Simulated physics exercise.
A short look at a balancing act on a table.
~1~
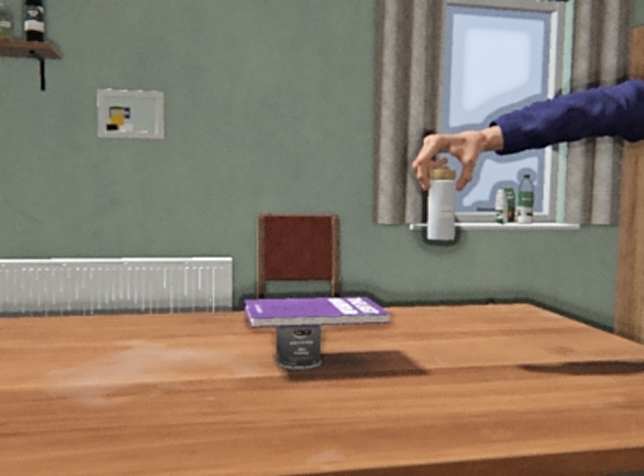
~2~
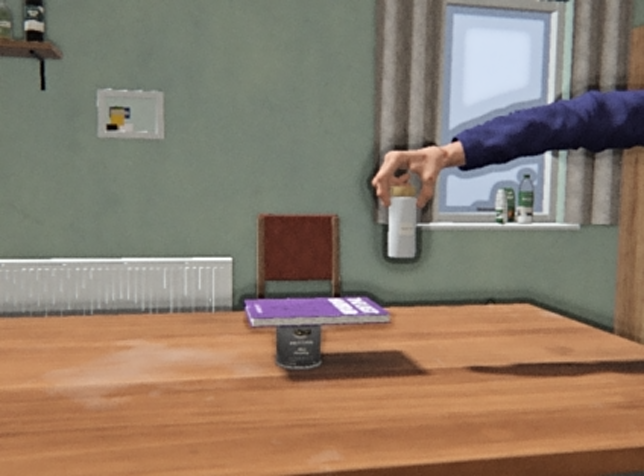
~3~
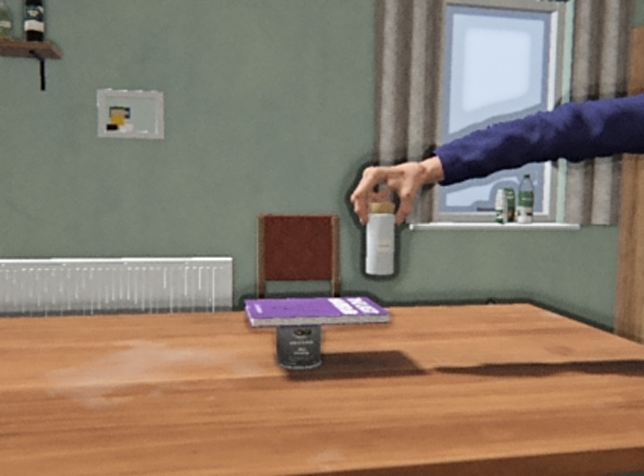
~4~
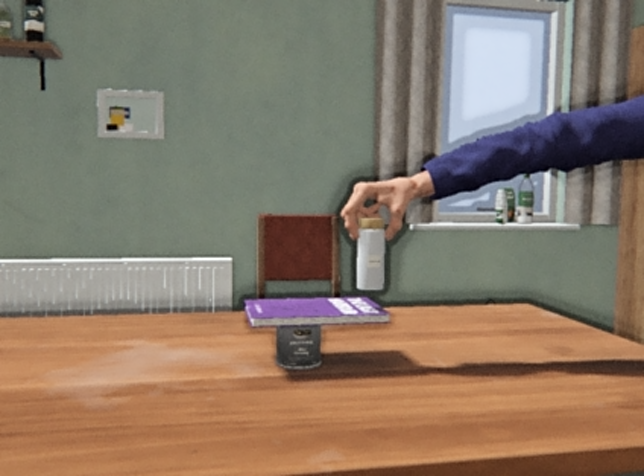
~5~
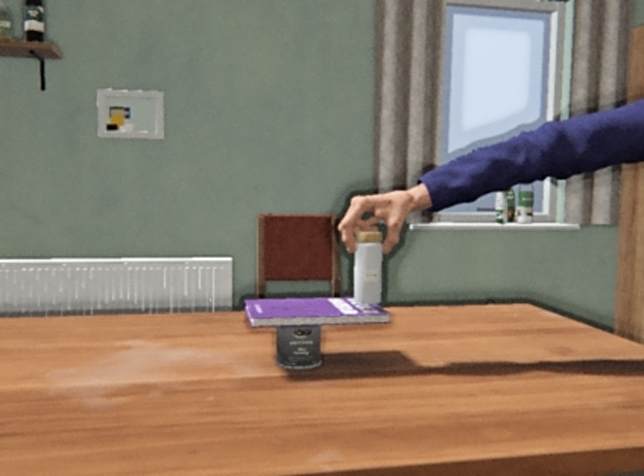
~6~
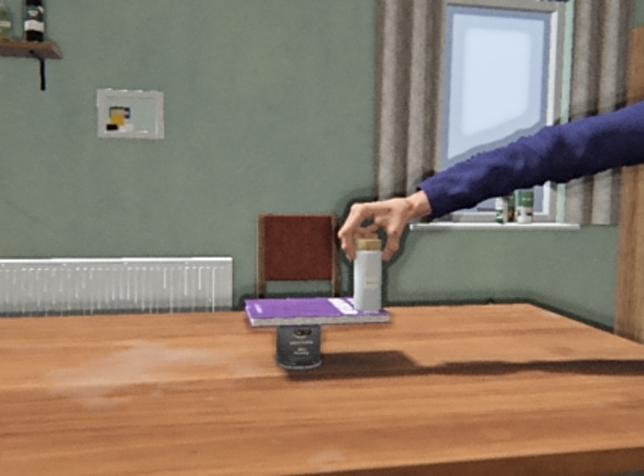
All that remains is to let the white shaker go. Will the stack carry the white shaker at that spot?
Here the stack loses its balance.
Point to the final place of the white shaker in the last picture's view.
Around (487, 351).
Then, 0.50 s later than the last frame, white shaker now fallen; purple book tilted by 39°.
Then, 0.70 s later than the last frame, purple book now fallen.
When it is over, fallen, white shaker and purple book; grey tin as before. End places, in pixels of the last picture, white shaker near (487, 351). The stack comes apart.
